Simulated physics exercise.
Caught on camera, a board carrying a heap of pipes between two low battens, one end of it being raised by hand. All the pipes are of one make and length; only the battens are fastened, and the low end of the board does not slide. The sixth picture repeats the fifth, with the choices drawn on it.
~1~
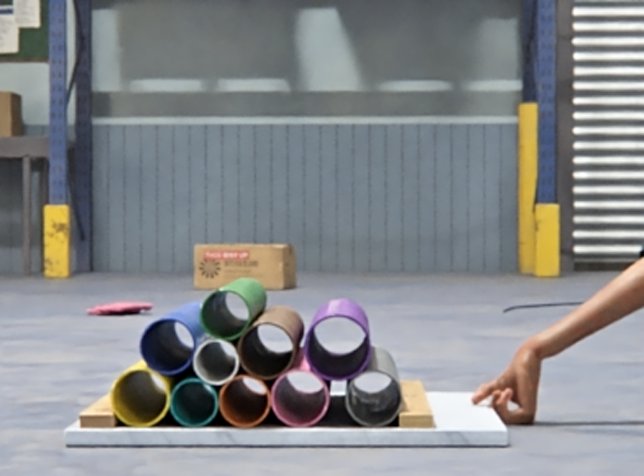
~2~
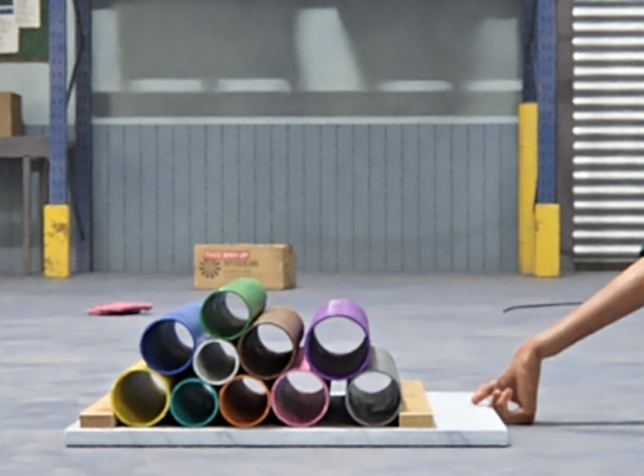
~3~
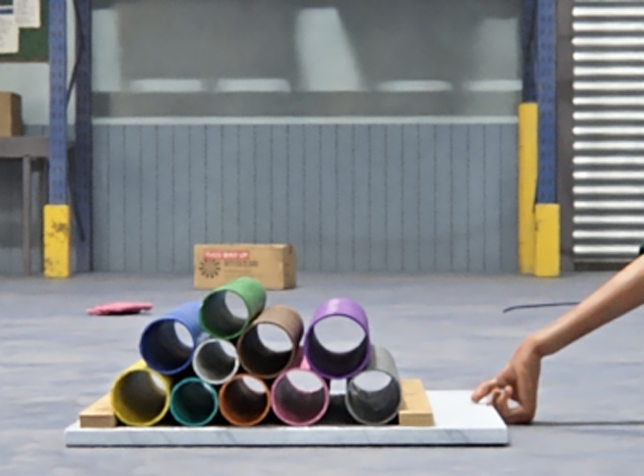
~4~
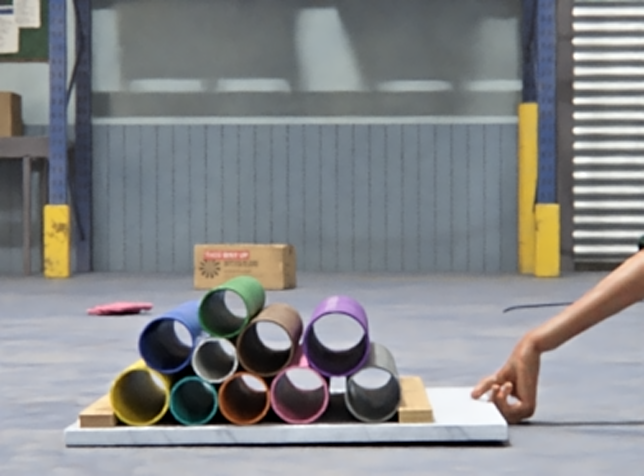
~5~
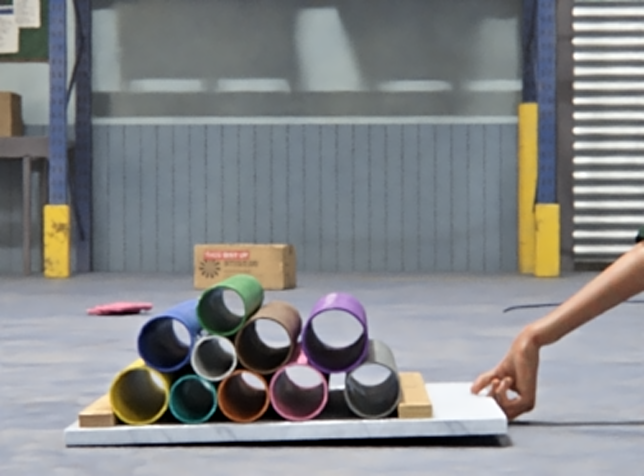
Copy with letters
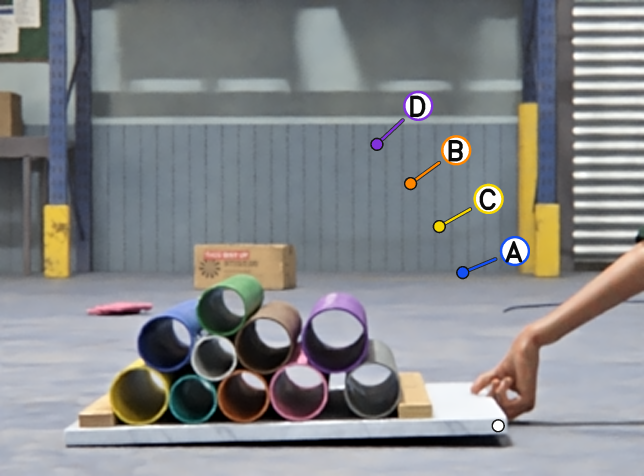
In a warehouse with a grey panelled wall, blue and yellow posts and a cardboard box behind, a still camera looks side-on at floor level. On a white board, colourful pipes are heaped between two wooden battens: yellow, turquoise, orange, pink and grey below, blue, white, brown and purple above, green on top. From the right, a hand raises the board's right end very slightly, the pipes barely shifting with it.
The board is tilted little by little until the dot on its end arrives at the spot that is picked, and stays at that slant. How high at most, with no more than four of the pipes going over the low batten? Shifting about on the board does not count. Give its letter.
Raise it to A.
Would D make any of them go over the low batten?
At D: Yes.
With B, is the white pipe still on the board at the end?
No, with B.
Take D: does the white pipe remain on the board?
No.
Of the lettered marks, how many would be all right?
The number is one.
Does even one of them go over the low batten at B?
At B: Yes.
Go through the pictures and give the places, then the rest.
In the first frame, brown pipe (266, 351); blue pipe (168, 346); green pipe (225, 314).
In the second frame, green pipe (225, 314); board (292, 410).
In the third frame, board (292, 409); grey pipe (374, 397); pink pipe (300, 397).
In the fourth frame, board (292, 407); yellow pipe (140, 396); turquoise pipe (193, 401).
In the fifth frame, board (292, 404); yellow pipe (139, 396); turquoise pipe (193, 400).
On the marked copy, A at (463, 272); B at (411, 183); C at (440, 227); D at (377, 145); the white dot at (498, 426).
Taking A. A third of the way, board at 15°.
Two thirds of the way, board at 22°.
When it is over, board at 22°, none over the low batten.
As for the rest, B ten over the low batten; C five over the low batten; D ten over the low batten.
